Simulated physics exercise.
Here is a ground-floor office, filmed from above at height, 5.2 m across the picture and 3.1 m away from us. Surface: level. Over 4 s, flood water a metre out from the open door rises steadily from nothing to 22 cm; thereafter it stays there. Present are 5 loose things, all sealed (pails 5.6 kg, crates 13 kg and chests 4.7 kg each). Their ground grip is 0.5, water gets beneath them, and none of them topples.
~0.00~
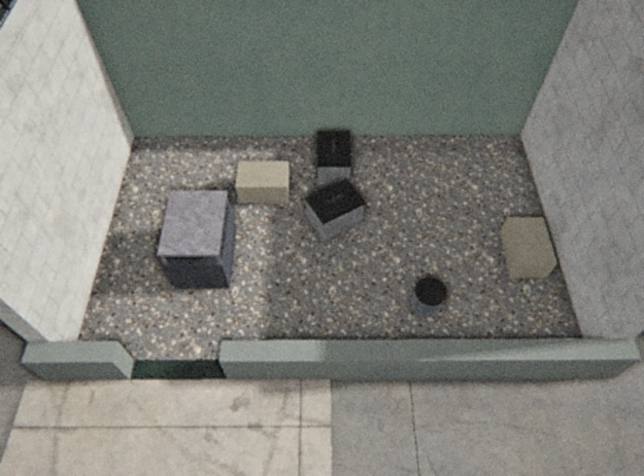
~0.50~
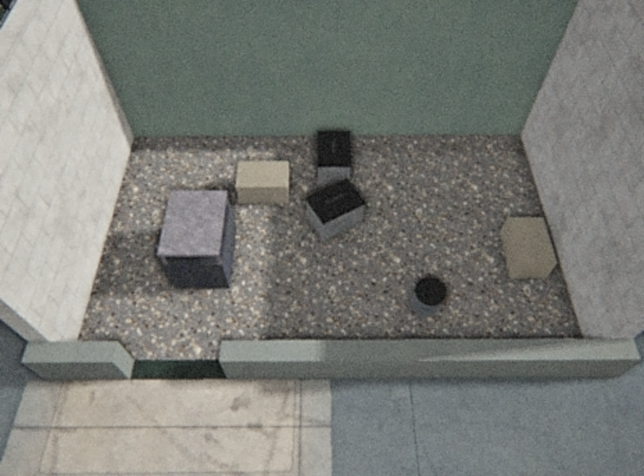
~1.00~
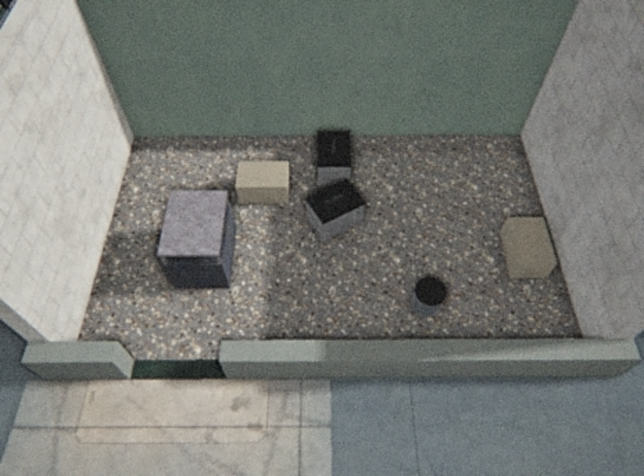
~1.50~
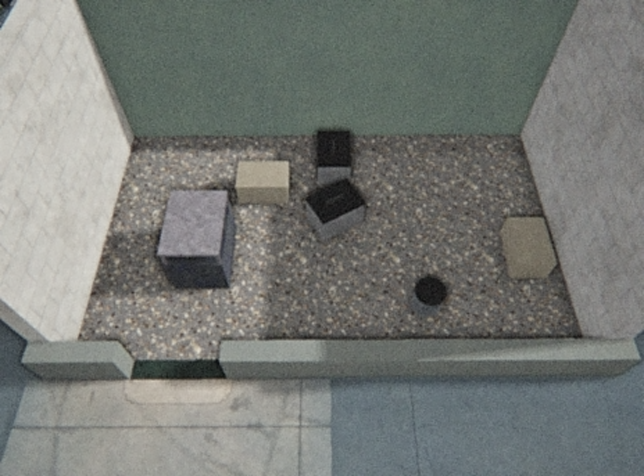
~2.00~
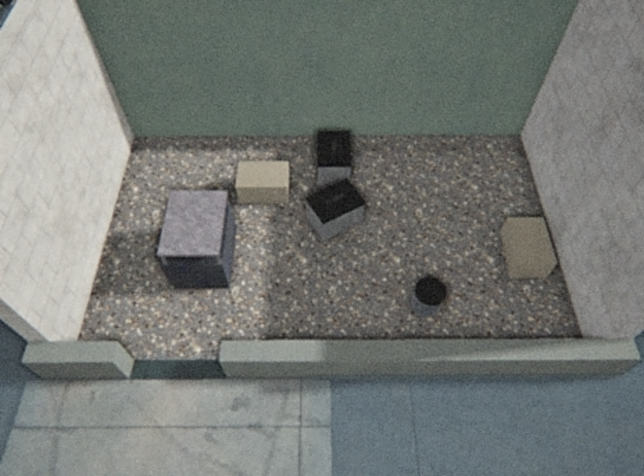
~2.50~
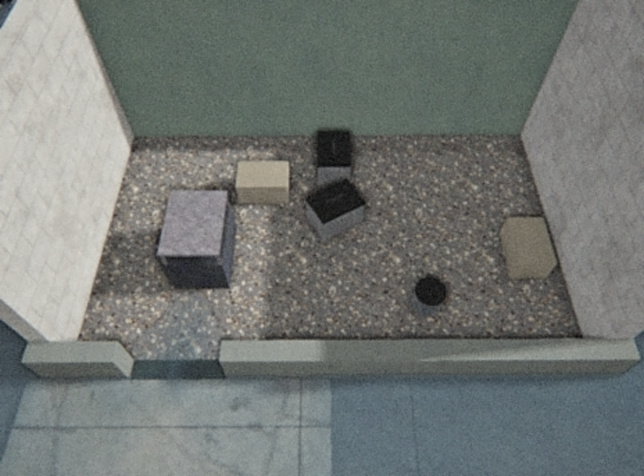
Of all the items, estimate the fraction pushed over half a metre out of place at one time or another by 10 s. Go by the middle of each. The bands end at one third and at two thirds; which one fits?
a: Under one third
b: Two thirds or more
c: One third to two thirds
The answer is c.
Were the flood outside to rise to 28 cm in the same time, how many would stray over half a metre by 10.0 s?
Result: 3.
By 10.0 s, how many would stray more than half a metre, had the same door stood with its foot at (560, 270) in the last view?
Then the count would be 5.
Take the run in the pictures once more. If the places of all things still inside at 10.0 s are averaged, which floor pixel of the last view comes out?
The average lands around (437, 221).
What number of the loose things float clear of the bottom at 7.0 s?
I count 1.
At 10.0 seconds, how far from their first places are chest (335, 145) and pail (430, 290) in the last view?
The first is 150 cm from its start, the second 0 cm.
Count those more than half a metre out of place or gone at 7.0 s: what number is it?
Answer: 1.
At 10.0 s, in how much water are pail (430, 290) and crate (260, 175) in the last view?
Close to 4 and 5 centimetres.
After 3.5 s 0 of 5 are over 50 cm from their spots; 0 afloat.
After 4.5 s 0 of 5 are over 50 cm from their spots; 0 afloat.
After 7.0 s 1 of 5 are over 50 cm from their spots; 1 afloat.
After 10.0 s 2 of 5 are over 50 cm from their spots, and 2 have been at some point; 3 afloat.
